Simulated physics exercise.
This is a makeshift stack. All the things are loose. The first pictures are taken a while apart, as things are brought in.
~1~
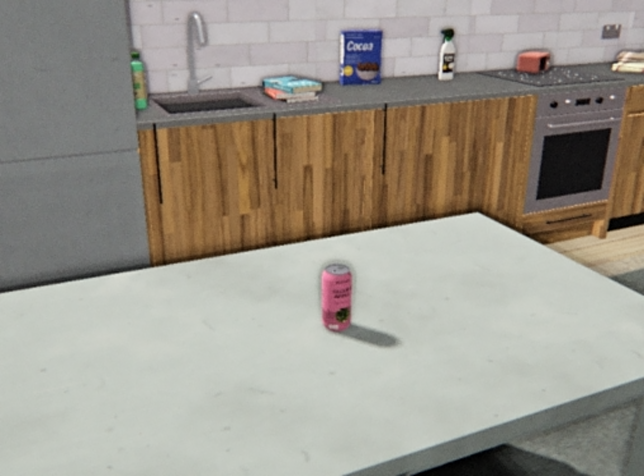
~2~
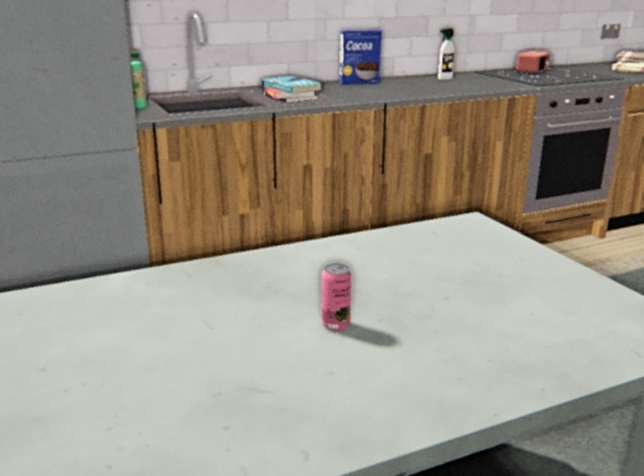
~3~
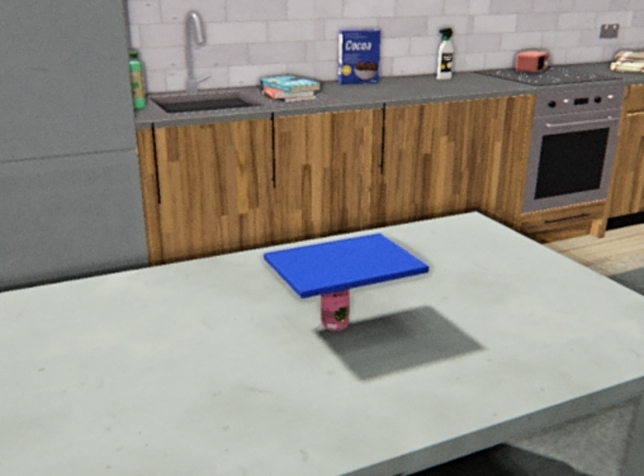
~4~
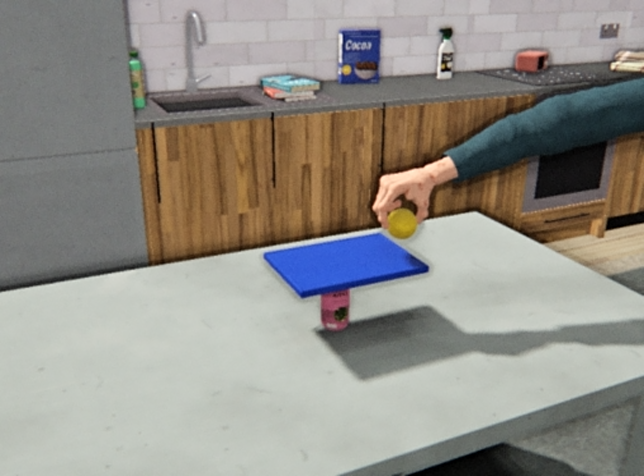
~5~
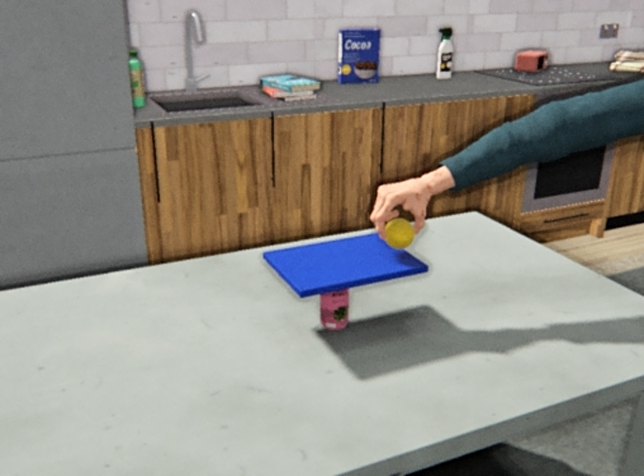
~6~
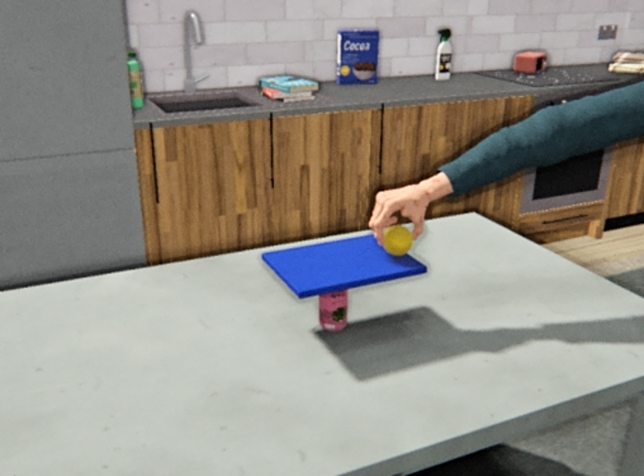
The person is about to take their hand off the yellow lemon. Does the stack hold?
As it turns out, it gives way.
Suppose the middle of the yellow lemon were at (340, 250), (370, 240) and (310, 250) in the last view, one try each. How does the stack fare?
In the first case it holds; in the second case it gives way; in the third case it keeps its balance.
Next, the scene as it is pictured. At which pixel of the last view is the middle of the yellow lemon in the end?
At about (395, 305).
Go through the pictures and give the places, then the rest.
In the first picture, the last thing is not in view yet; pink can (337, 298).
In the second picture, the last thing is not in view yet; pink can (336, 297).
In the third picture, the last thing is not in view yet.
The fourth picture shows coming down; yellow lemon (402, 224).
The fifth picture shows coming down; yellow lemon (399, 234).
The sixth picture shows set down, still held; yellow lemon (397, 240).
Then, 0.30 s past the last view, yellow lemon now fallen; blue lid rocked 50° from its first pose.
Then, 0.40 s past the last view, blue lid rocked 75° from its first pose.
Finally, fallen, yellow lemon; down or leaning hard in the stack, blue lid; left askew, pink can. Final places as the last picture's camera would see them, yellow lemon near (395, 305). The stack loses its balance.
